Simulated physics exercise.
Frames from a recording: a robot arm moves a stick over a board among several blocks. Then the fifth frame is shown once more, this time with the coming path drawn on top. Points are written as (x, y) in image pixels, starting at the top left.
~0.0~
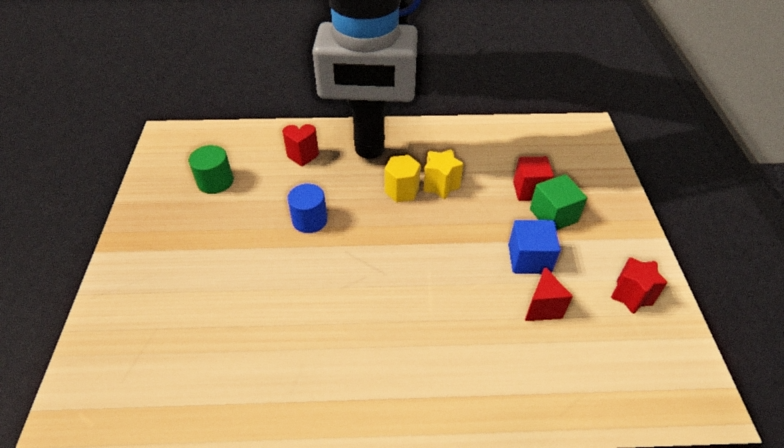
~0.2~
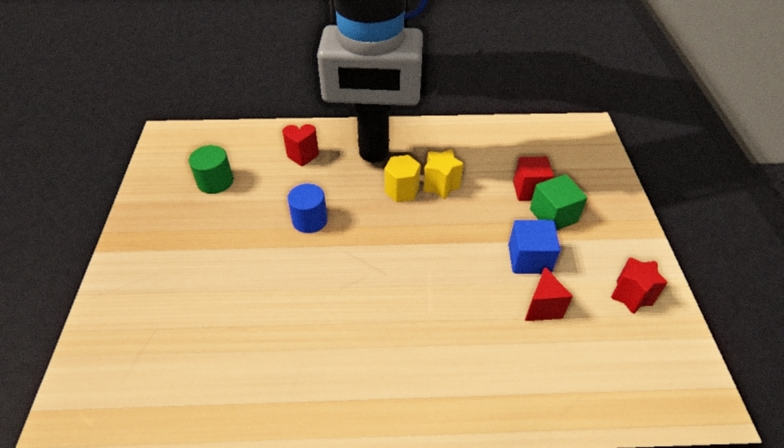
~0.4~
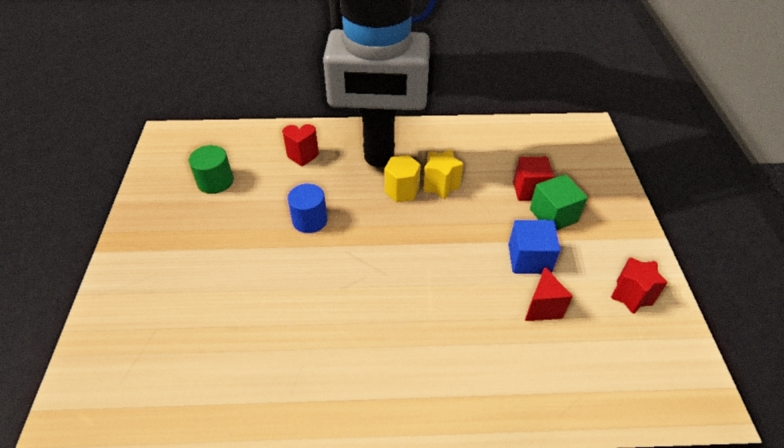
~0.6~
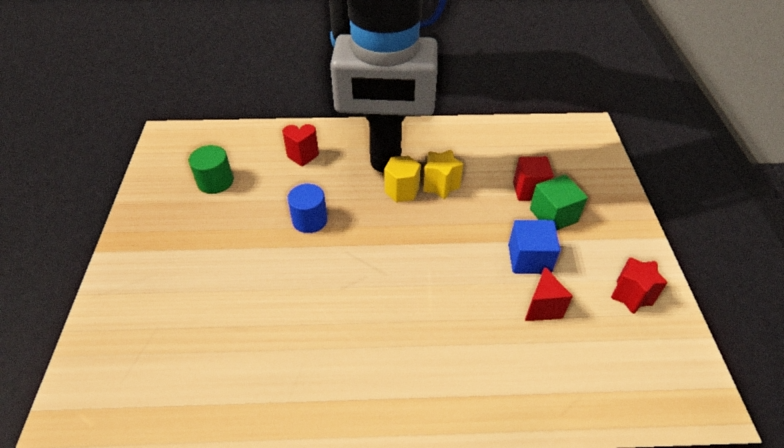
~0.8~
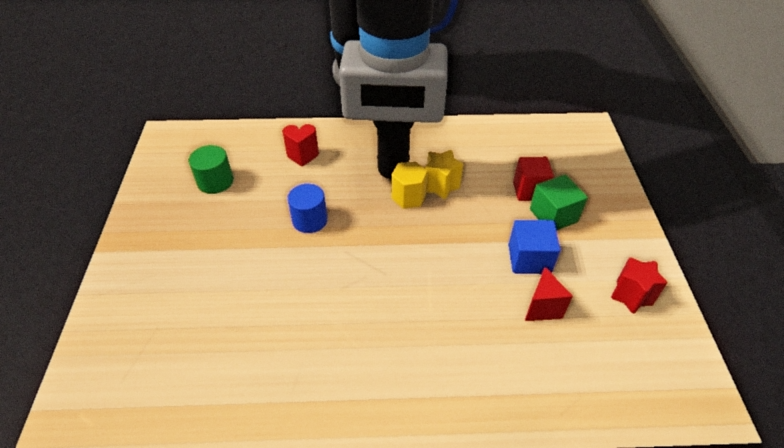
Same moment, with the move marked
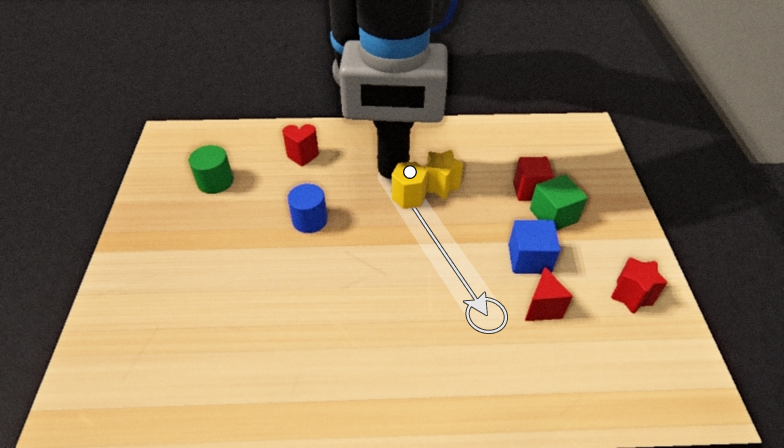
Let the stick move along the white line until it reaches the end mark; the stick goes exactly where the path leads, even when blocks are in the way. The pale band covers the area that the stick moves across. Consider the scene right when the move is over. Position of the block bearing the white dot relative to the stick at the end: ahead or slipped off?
Slid off.
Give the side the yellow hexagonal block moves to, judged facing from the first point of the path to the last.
It slides leftward.
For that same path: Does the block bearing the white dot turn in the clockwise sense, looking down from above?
I expect not.
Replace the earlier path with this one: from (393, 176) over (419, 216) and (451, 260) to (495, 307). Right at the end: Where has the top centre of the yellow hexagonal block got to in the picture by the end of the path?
Put as a pixel place, it's (494, 233).
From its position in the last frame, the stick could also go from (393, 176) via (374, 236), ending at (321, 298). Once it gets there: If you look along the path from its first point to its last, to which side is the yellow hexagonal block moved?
It's set to shift left.
The drawn path runs from (393, 176) directly to (487, 315); the dot is on the yellow hexagonal block.
What follows on the original path. One third of the way, stick (420, 210); yellow hexagonal block (450, 207), turned 50° anticlockwise.
Two thirds of the way, stick (452, 256); yellow hexagonal block (493, 237).
At the end, stick (488, 309); yellow hexagonal block (498, 243), turned 165° anticlockwise; yellow star not moved.
